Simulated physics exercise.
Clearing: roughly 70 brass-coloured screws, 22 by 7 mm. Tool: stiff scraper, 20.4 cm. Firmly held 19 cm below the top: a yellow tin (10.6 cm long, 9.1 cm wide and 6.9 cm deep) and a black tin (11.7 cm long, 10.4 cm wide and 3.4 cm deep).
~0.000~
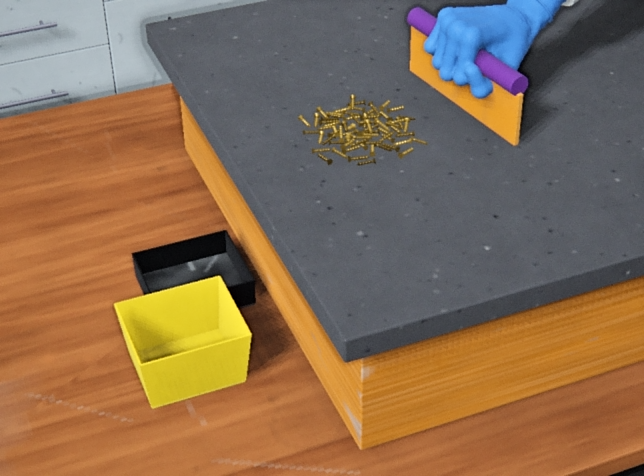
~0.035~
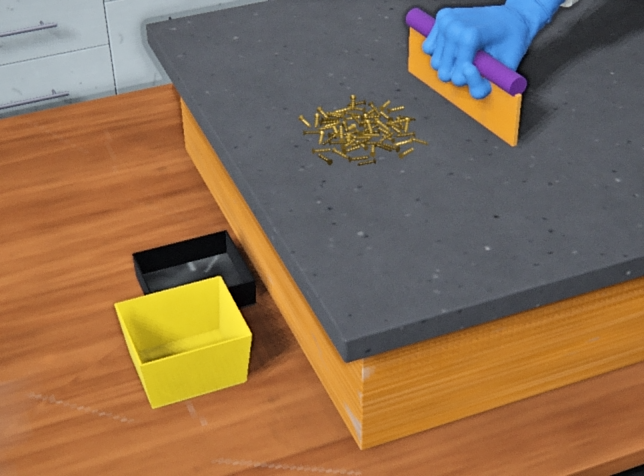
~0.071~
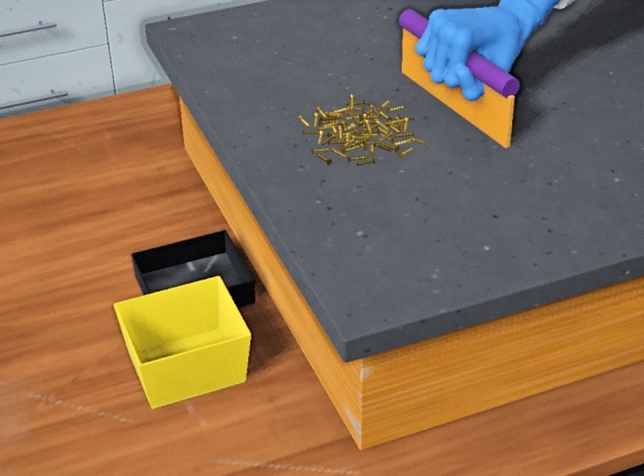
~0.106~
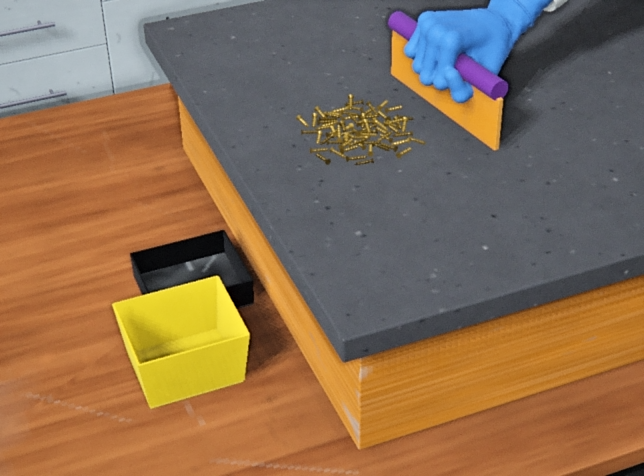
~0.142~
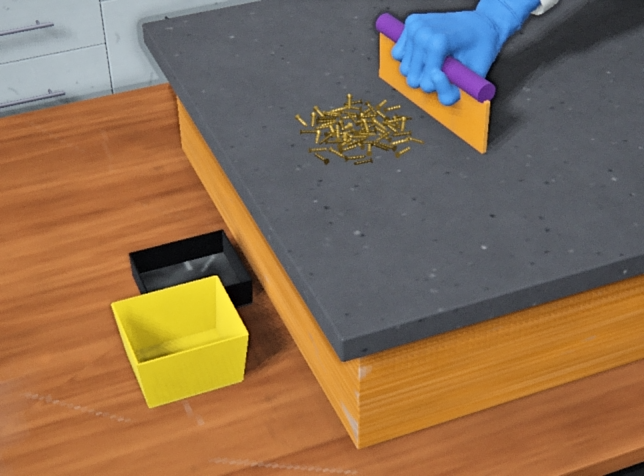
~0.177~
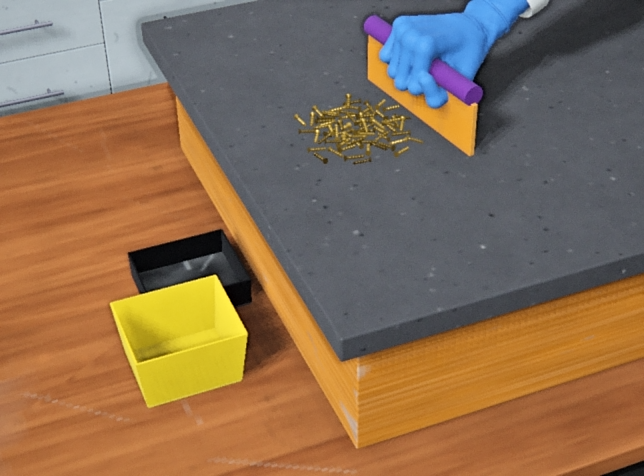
A blue-gloved hand slides an orange scraper left across the dark surface toward brass-coloured screws.
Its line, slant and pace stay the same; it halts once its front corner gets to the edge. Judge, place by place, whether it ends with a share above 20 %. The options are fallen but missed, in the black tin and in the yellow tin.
Fallen but missed - above; black tin - above; yellow tin - not above.
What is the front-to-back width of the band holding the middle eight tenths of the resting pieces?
About 16 cm.
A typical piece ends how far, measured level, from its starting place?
Estimate: Close to 22 cm.
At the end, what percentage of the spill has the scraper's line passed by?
Around 5 percent.
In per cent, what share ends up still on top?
Somewhere near 10 in a hundred.
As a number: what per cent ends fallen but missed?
About 30 per cent.
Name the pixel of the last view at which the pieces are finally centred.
Close to (190, 309).
After 0.45 s, scraper 17 cm from its start, spill 12 cm wide; still on top 100 %.
After 0.72 s, scraper 27 cm from its start, spill 13 cm wide; off the edge, not caught 30 %, still on top 70 %.
Then, at 0.95 s, scraper 27 cm from its start, spill 15 cm wide; yellow tin 10 %, black tin 50 %, off the edge, not caught 25 %, still on top 15 %.
At rest (1.6 s), yellow tin 10 %, black tin 50 %, fallen but missed 30 %, still on top 10 %.
